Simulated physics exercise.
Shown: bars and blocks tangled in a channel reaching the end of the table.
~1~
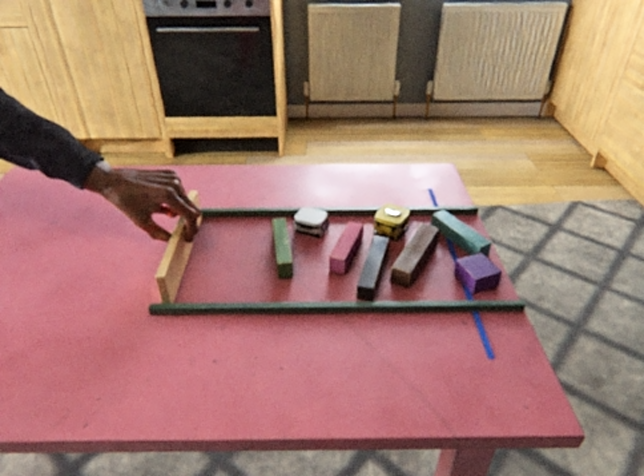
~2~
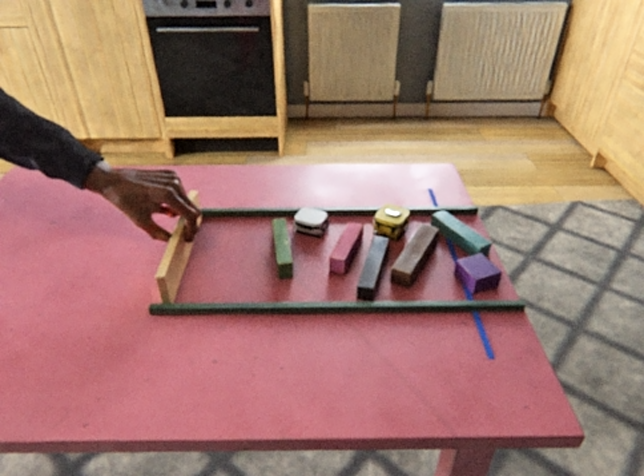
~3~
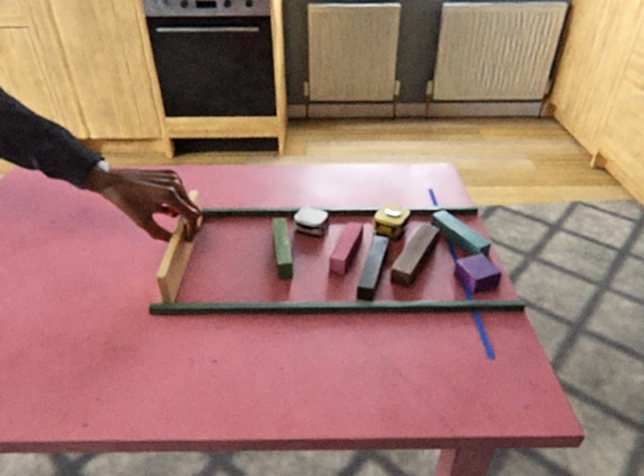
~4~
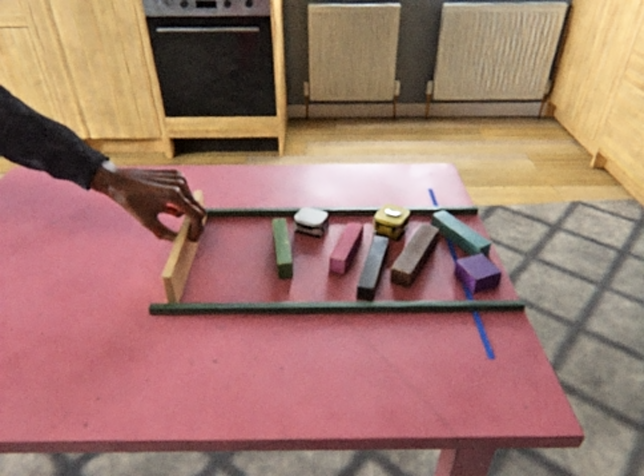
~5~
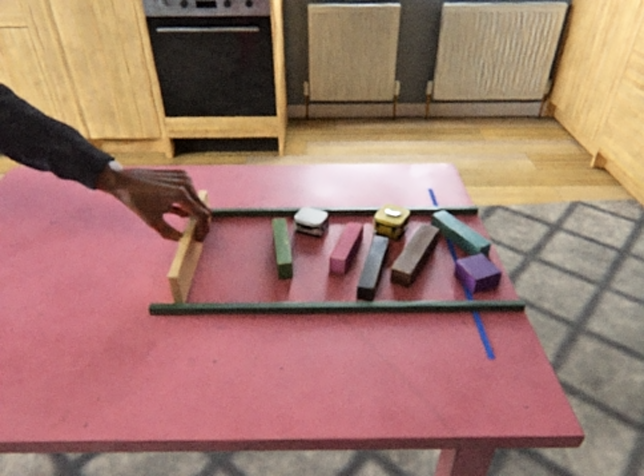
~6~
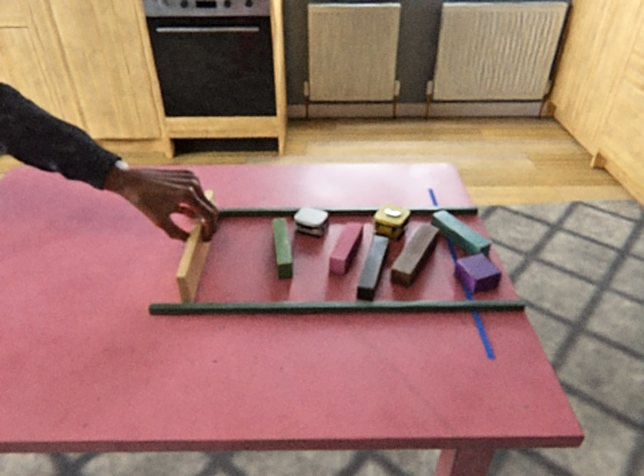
A hand slides a wooden board slightly right along a channel toward scattered, unmoving blocks.
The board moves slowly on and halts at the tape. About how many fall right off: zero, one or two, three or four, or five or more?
I predict the tally of drops will be above two but under five.
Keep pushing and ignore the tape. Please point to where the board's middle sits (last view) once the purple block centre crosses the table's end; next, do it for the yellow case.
Middle approx. at (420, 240), then approx. at (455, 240).
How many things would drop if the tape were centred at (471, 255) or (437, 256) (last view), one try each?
The counts: 5 and 2.
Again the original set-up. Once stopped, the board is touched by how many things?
In contact: 2.
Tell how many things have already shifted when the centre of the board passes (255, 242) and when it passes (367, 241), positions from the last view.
The count is 0 at the first point and 6 at the second.
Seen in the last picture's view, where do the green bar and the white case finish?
In the last picture the green bar sits around (461, 246) and the white case around (456, 215).
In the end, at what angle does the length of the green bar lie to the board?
I'd say it's about 0° out of line.
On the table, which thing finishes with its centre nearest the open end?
That's the yellow case.
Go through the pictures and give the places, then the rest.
Purple block (478, 273); turquoise bar (460, 234); brown bar (416, 254); board (182, 243); tape (454, 255), in the first picture.
Turquoise bar (460, 234); white case (311, 223), in the second picture.
Brown bar (416, 254); black bar (373, 267), in the third picture.
Purple block (477, 273); board (187, 243), in the fourth picture.
Turquoise bar (460, 234); yellow case (392, 222), in the fifth picture.
Purple block (477, 273); turquoise bar (460, 234); brown bar (416, 254); board (200, 243); tape (454, 255), in the sixth picture.
Soon after, none off yet; purple block at rest near (477, 273); turquoise bar at rest near (460, 234); brown bar at rest near (416, 254).
At rest, the number that fall off is three or four; fallen, brown bar, turquoise bar and purple block.
